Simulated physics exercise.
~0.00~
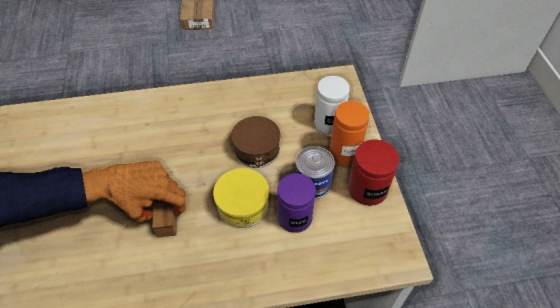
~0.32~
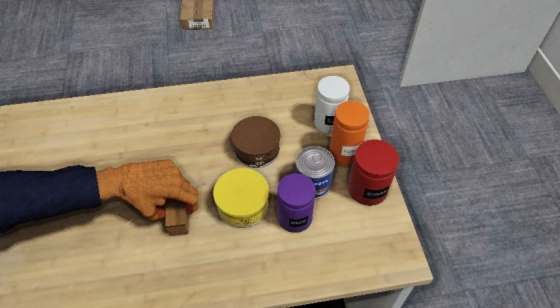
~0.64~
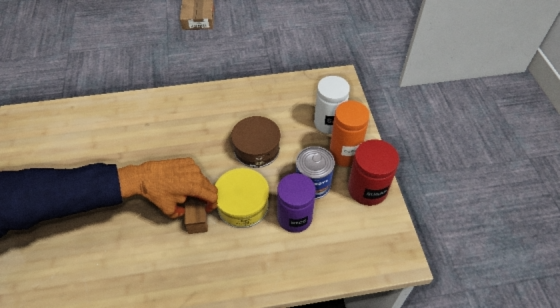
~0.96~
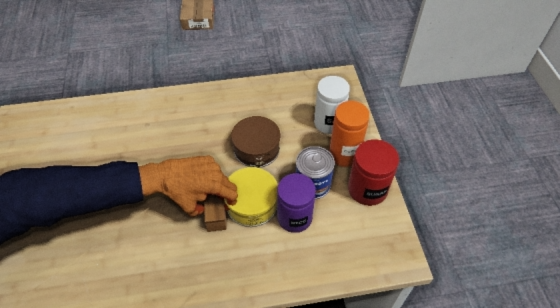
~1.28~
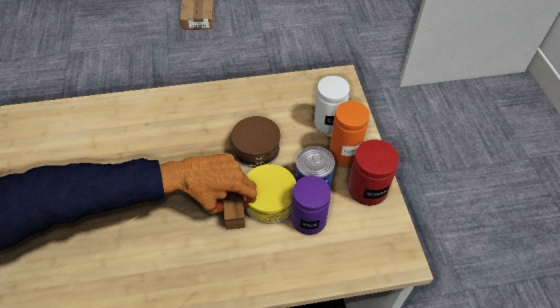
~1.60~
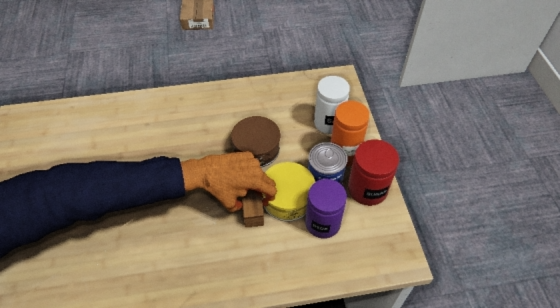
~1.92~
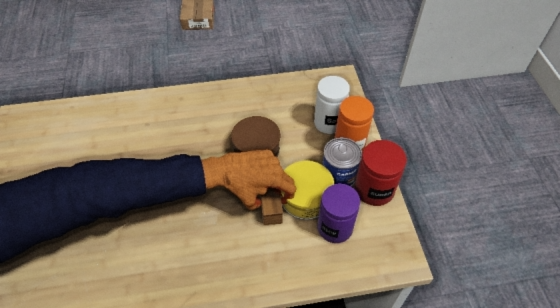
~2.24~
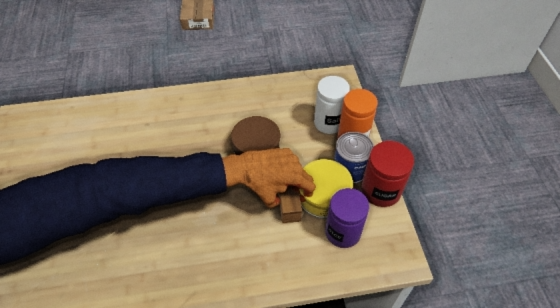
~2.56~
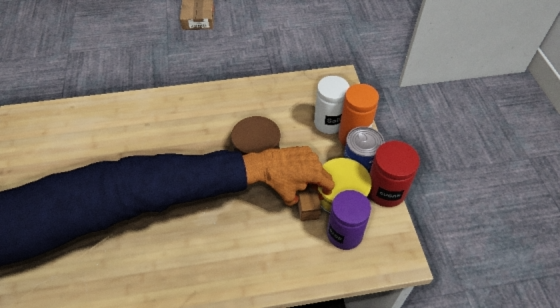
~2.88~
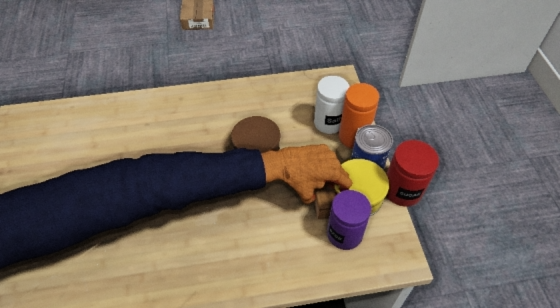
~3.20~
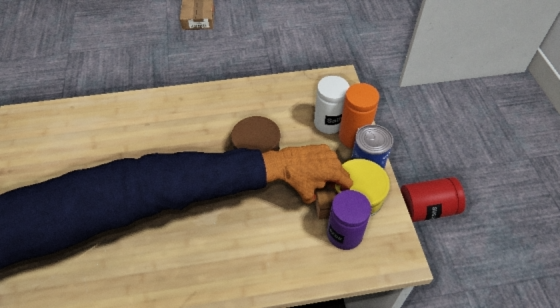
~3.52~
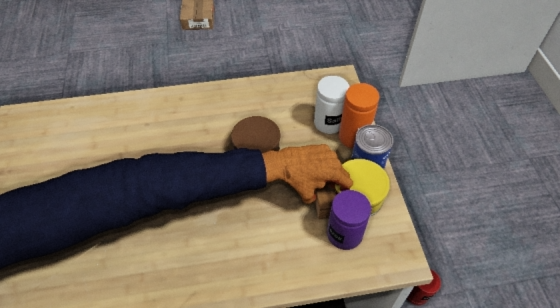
An orange-gloved hand slid a small wooden block rightward across a table, pushing a yellow tub into the purple, blue, orange and red containers until the red jar tipped over the right edge and fell to the floor, while the others stayed on top.
